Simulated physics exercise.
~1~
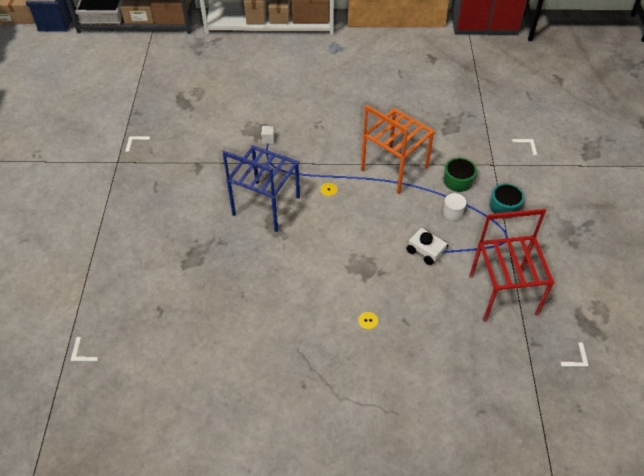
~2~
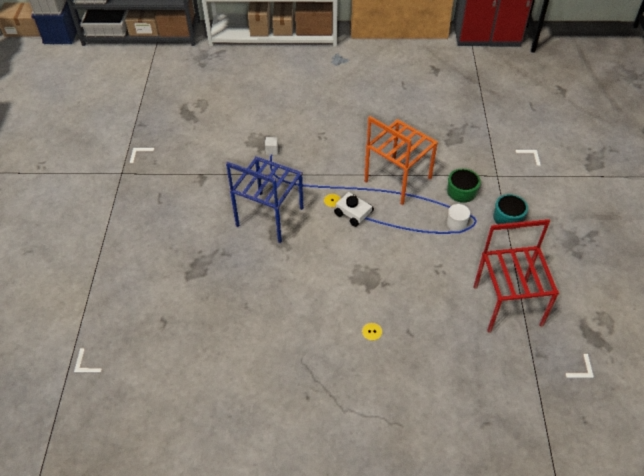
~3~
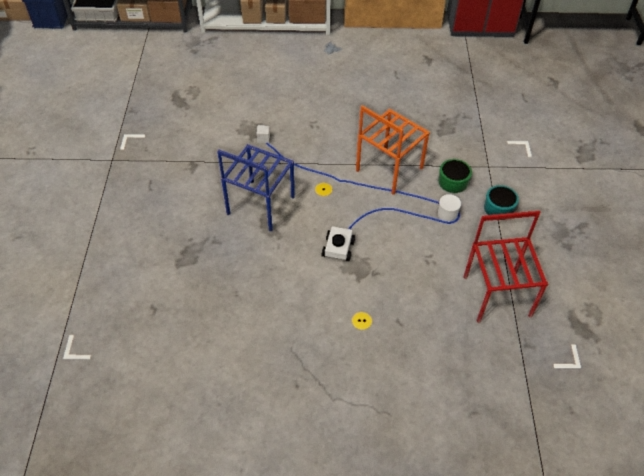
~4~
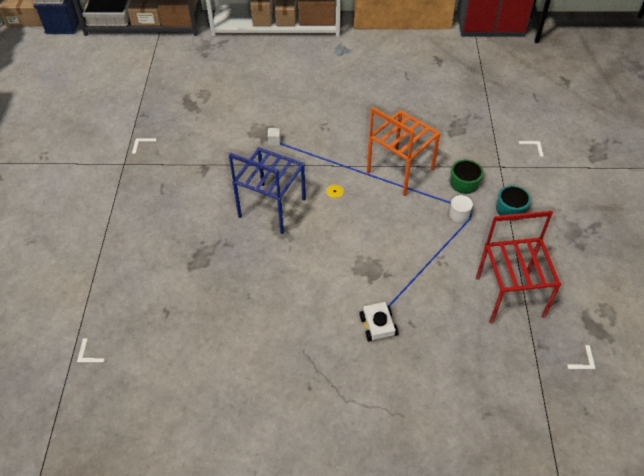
On a concrete workshop floor, a small white cart trailing a blue lead drove left to one yellow mark, then down to another, pulling the lead straight around a white bucket, while the bucket, pots and chairs stayed where they were.
